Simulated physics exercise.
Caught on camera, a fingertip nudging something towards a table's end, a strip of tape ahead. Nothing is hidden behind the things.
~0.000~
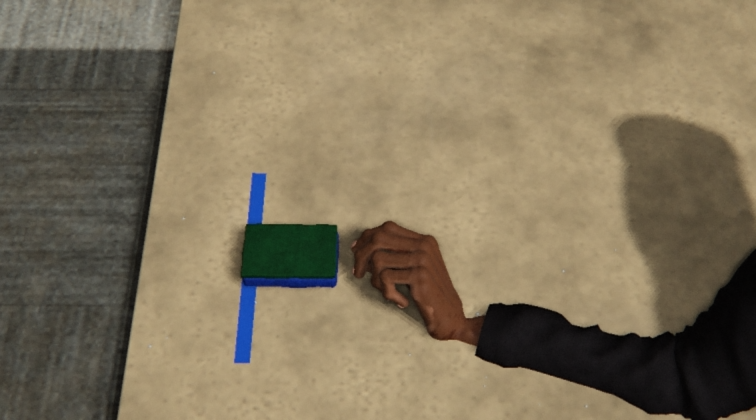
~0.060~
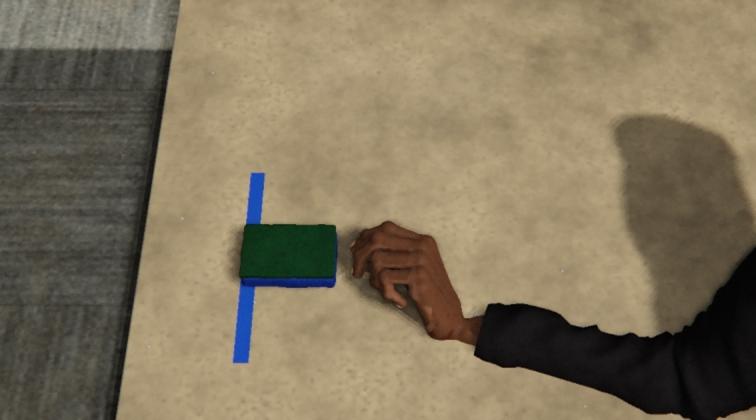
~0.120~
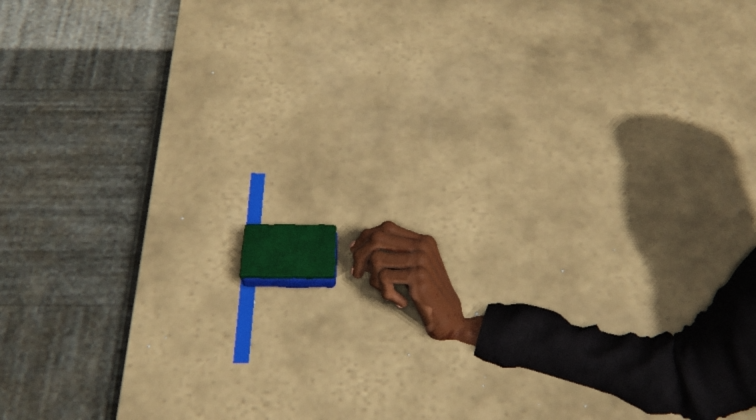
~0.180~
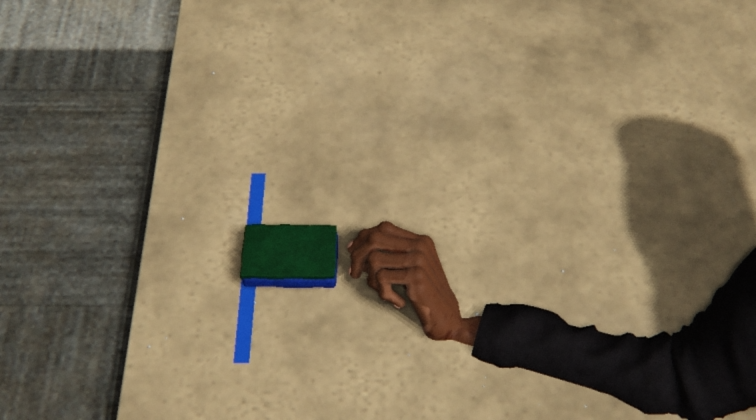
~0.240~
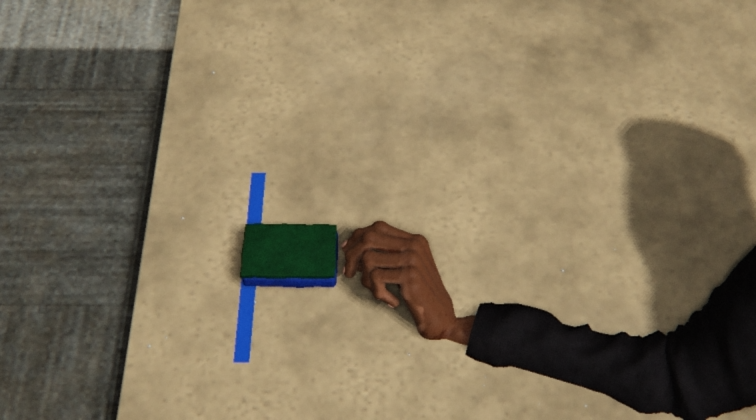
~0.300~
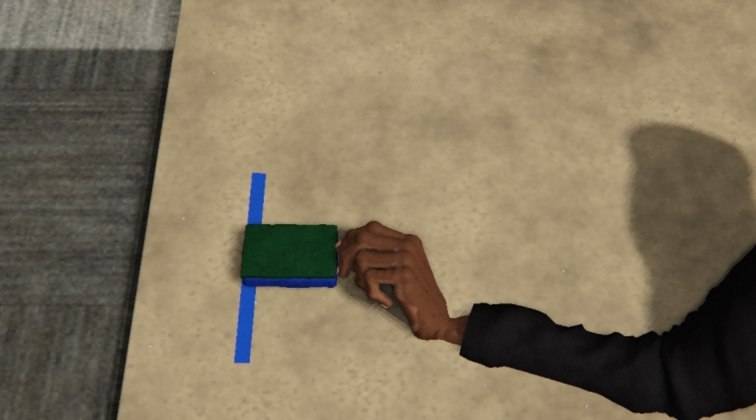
The clip shows a green and blue sponge resting across a strip of blue tape on a mottled beige tabletop while a dark-sleeved hand beside it shifts slightly left, bringing its fingers to the sponge's right side; the sponge barely moves.
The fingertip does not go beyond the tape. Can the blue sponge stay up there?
The blue sponge is still on the table.
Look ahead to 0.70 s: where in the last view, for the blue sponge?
Around (253, 256).
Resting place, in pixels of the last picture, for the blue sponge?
At about (195, 255).
By 0.70 s, blue sponge shifted a little near (253, 256).
By 0.94 s, blue sponge shifted about its own width near (227, 256).
When it is over (1.8 s), the blue sponge stays on the table, near (195, 256).
